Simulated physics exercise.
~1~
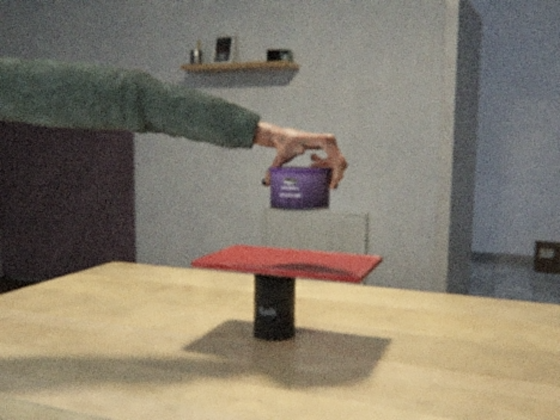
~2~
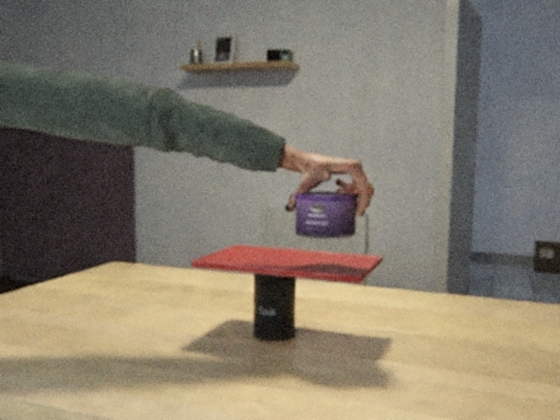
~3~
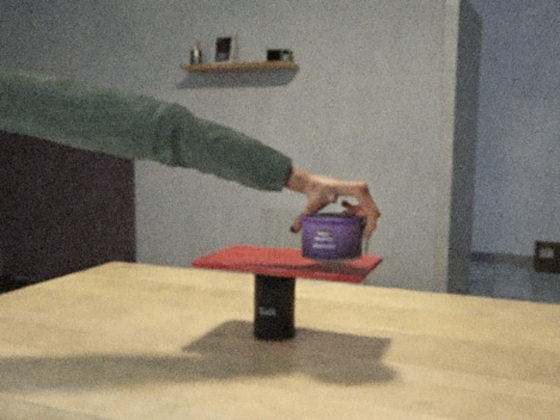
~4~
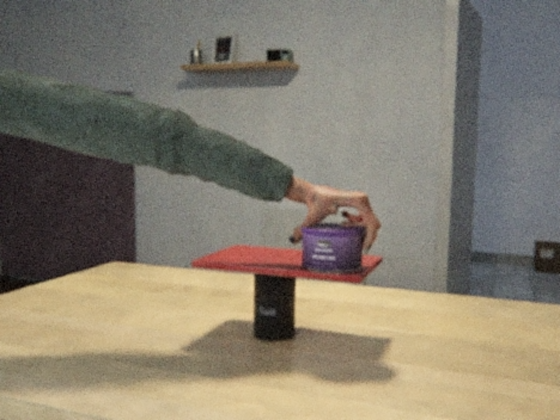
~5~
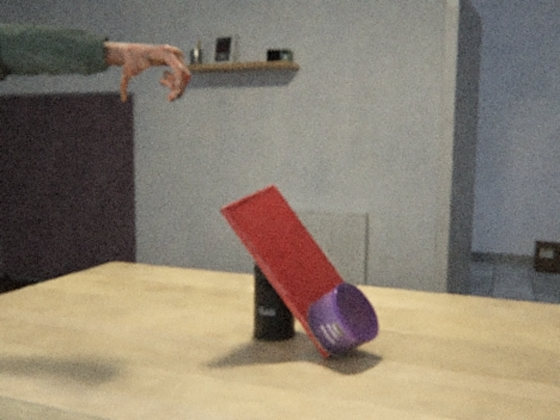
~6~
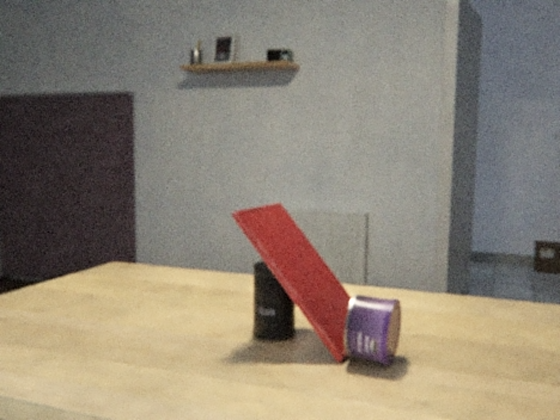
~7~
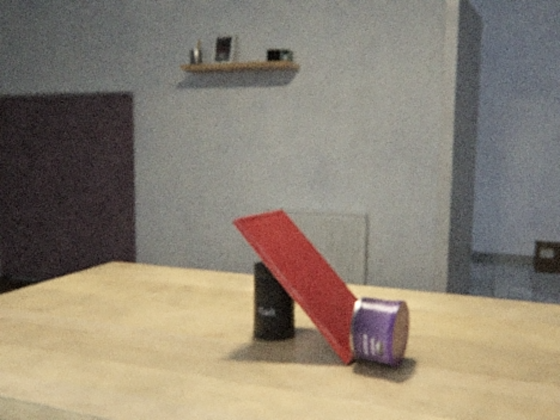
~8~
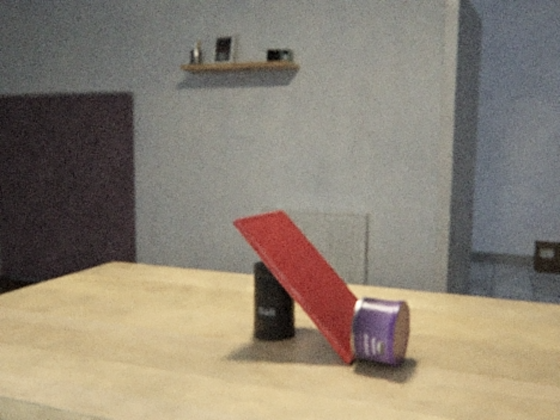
In a room with a pale wall and a small shelf, a still camera looks across a light wooden table. A flat red lid lies balanced on an upright black jar, and a hand in a green sleeve reaches in from the left, holding a purple tub above it. The hand moves the tub right and lowers it onto the lid's right end. Once the hand lets go and draws back, the lid tips steeply and the tub drops to the table. The tub ends on its side at the right, beside the lid leaning against the still-standing jar.
